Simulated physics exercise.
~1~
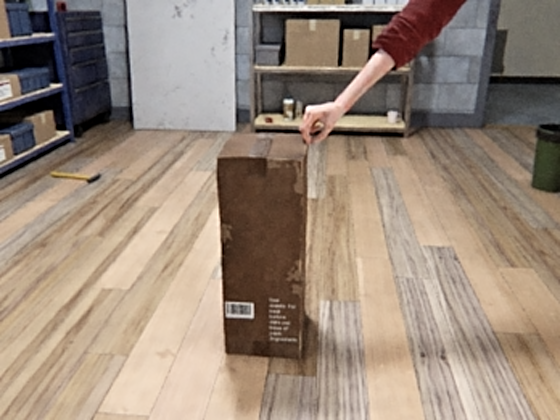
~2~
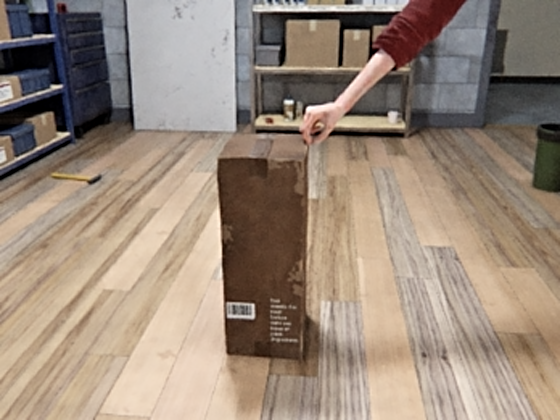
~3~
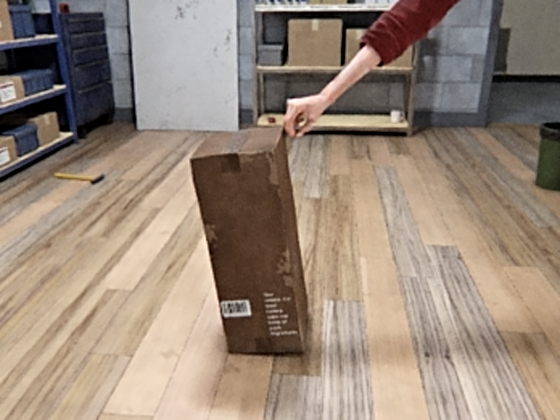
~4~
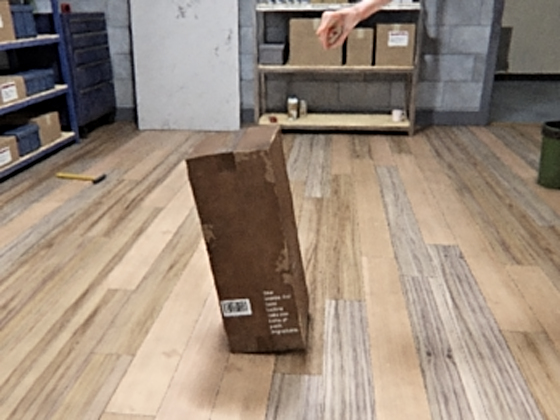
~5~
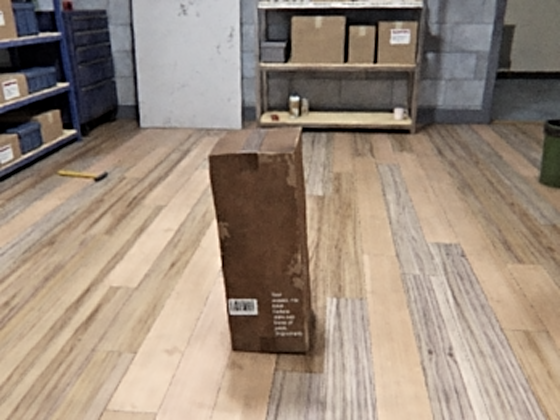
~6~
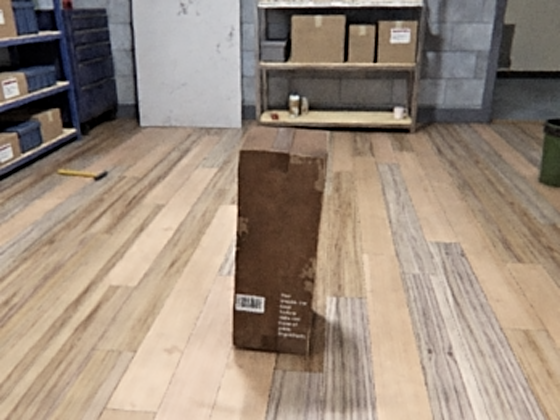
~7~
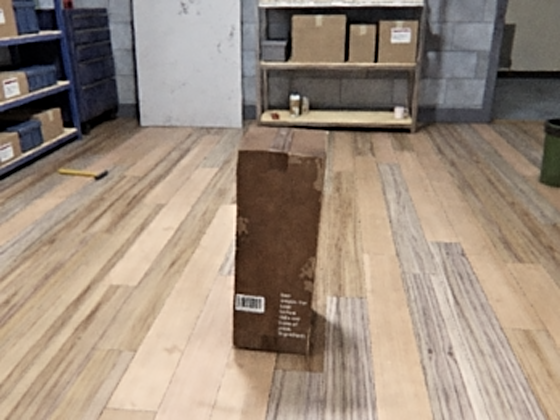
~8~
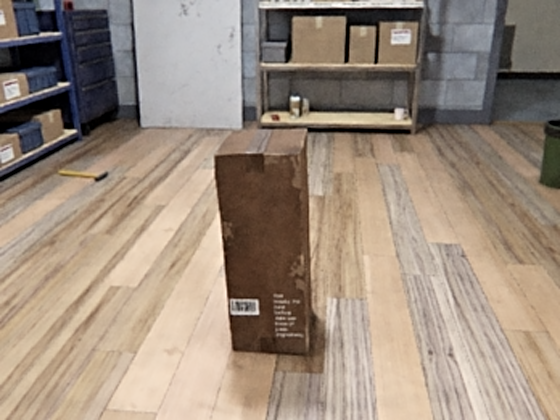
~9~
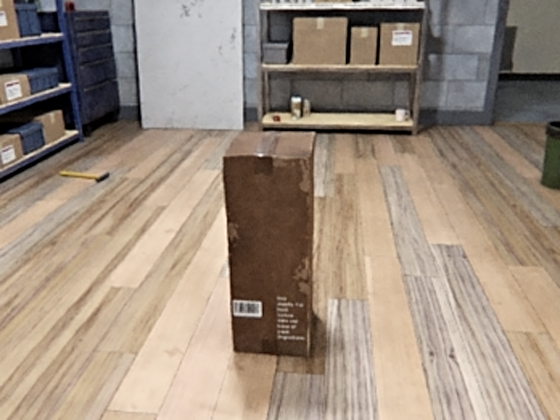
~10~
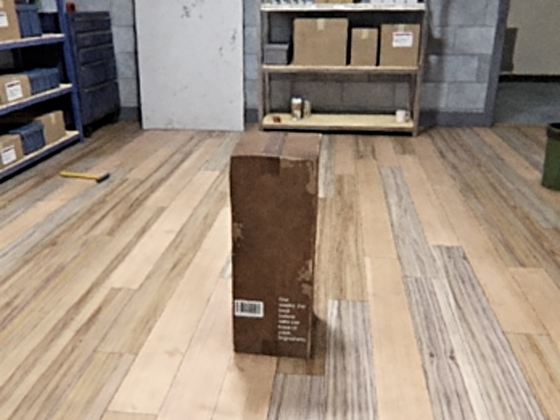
In the video, a hand in a red sleeve tips a tall brown box to the left on a wooden floor and then lets go and withdraws. The box swings back to the right, rocks slightly, and settles upright on its base.
